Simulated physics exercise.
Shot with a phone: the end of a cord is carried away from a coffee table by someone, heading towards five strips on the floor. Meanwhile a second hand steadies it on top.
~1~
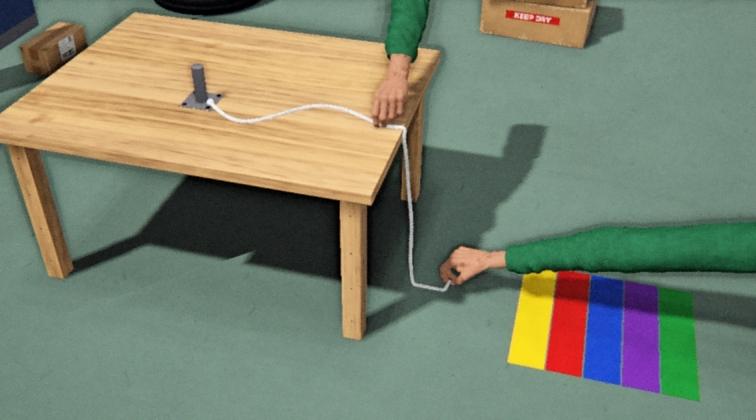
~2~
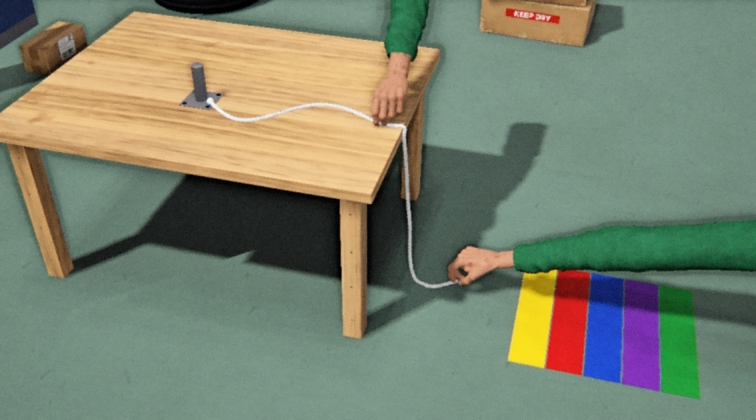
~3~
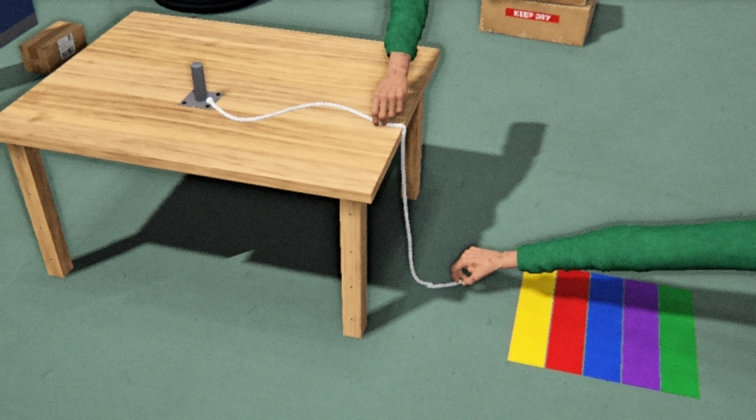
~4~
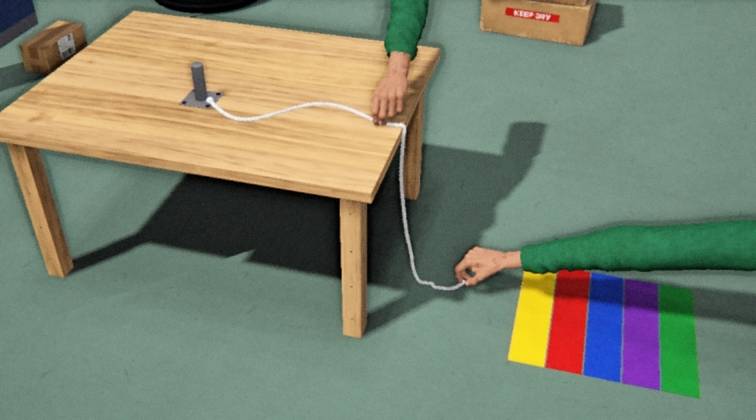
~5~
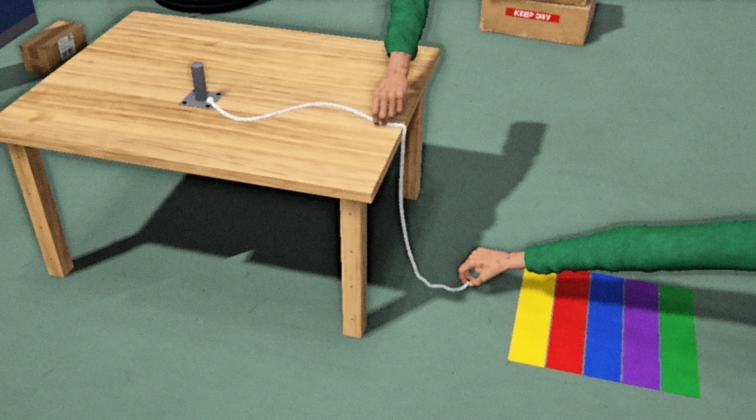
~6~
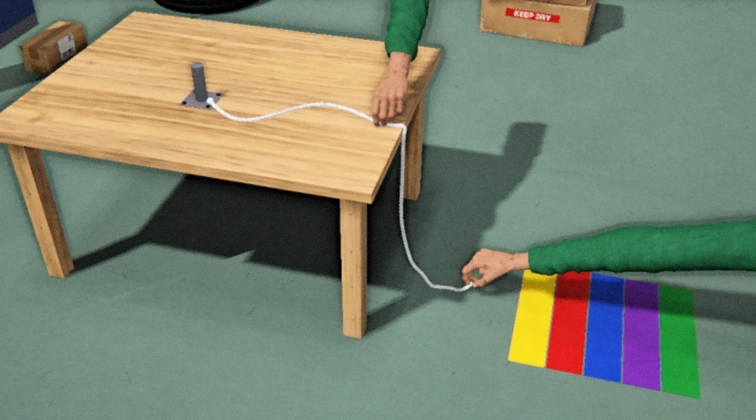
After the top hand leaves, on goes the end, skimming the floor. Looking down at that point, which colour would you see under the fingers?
You would see blue.
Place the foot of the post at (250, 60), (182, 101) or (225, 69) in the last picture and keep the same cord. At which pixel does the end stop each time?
(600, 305), (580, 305) and (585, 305).
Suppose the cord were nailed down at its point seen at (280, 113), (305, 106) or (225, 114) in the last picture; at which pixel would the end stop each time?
First try near (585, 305), second near (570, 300), third near (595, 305).
Early on, end near (552, 298); over yellow.
Midway, end near (586, 304); over red.
At the end of the slack, end near (606, 308); over blue. It gets as far as the blue strip.
